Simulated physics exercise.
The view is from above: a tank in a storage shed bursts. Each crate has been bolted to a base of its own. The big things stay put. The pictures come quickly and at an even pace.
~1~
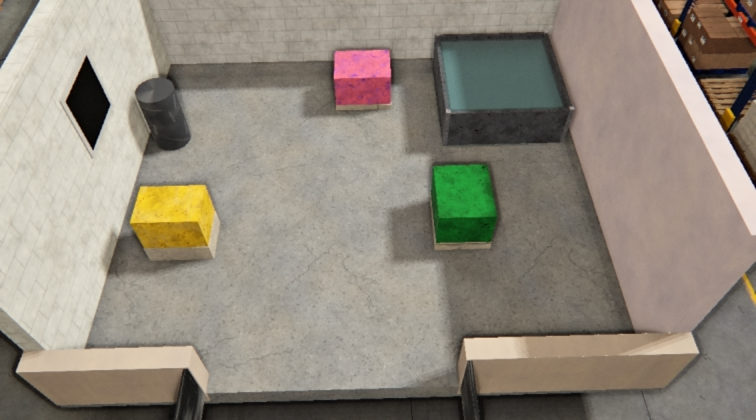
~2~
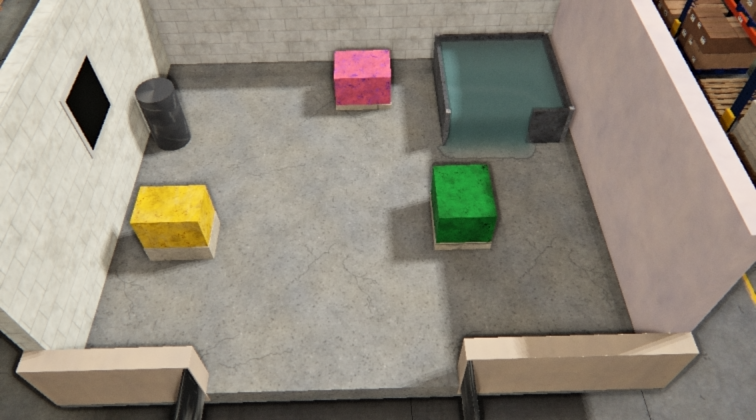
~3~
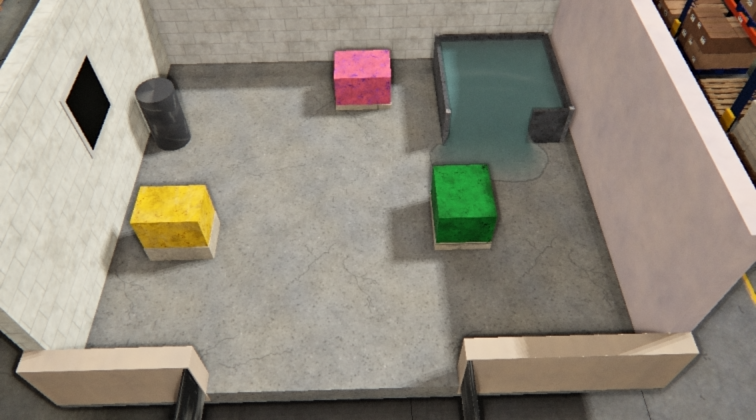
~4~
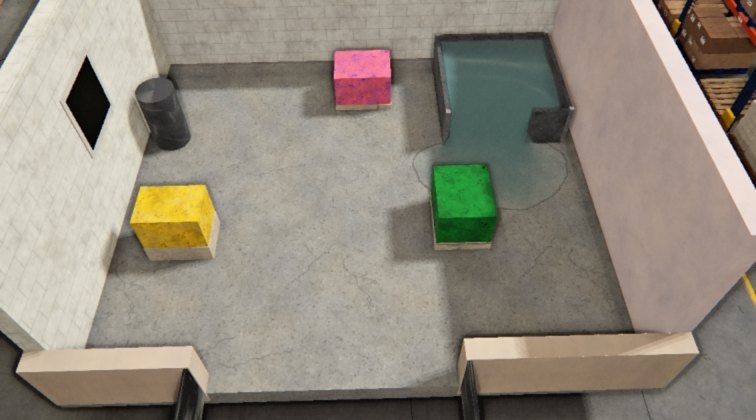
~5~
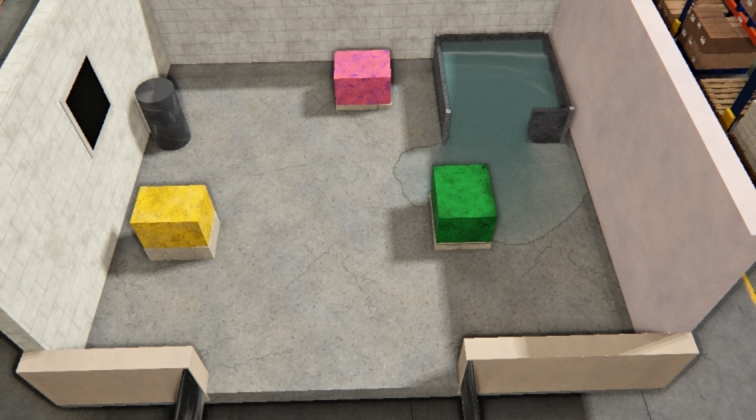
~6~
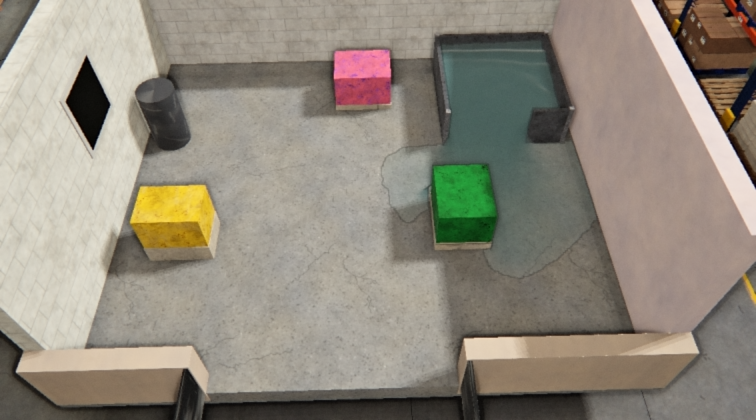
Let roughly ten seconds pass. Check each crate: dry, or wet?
Checked: Green crate wet, pink crate dry, yellow crate dry.
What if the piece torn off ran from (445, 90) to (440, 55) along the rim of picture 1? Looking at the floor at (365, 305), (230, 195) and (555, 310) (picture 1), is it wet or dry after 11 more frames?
Okay, the first is left untouched, the next is waterlogged, and the last is left untouched.
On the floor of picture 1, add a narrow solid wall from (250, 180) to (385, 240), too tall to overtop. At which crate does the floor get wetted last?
I'd go with the yellow crate.
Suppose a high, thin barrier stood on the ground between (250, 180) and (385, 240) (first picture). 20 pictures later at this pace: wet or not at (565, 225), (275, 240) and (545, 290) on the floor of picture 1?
First inundated, then unwetted, then inundated.
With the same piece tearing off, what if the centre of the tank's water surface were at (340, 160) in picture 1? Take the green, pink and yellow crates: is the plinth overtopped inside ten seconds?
The green crate stays clear, the pink crate stays clear and the yellow crate stays clear.
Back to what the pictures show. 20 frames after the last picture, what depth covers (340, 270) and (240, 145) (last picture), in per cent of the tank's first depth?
Respectively, around 2 and 2 percent.
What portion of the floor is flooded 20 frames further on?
75 %, roughly.
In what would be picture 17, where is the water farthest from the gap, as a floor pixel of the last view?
Approximate pixel: (219, 268).
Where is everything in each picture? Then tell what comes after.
The first frame shows still water in the water tank at (499, 74).
In the second frame, the front is at (530, 148), out from the gap at (488, 131).
In the third frame, the front is at (533, 174), out from the gap at (487, 133).
In the fourth frame, water pours out at (487, 134) and has run to (528, 203).
In the fifth frame, the front is at (522, 238), out from the gap at (487, 134).
In the sixth frame, water pours out at (487, 135) and has run to (516, 272).
A moment on, water covers 25 % of the floor; the green crate water round its plinth, the pink crate not reached, the yellow crate not reached.
Next, water covers 45 % of the floor; the green crate water round its plinth, the pink crate not reached, the yellow crate water round its plinth.
Then, water covers 75 % of the floor; the green crate water round its plinth, the pink crate water round its plinth, the yellow crate water round its plinth.
Later, water covers 85 % of the floor; the green crate water round its plinth, the pink crate water round its plinth, the yellow crate water round its plinth.
In the end, water covers 95 % of the floor; the green crate was topped, the pink crate stayed above the water, the yellow crate stayed above the water.
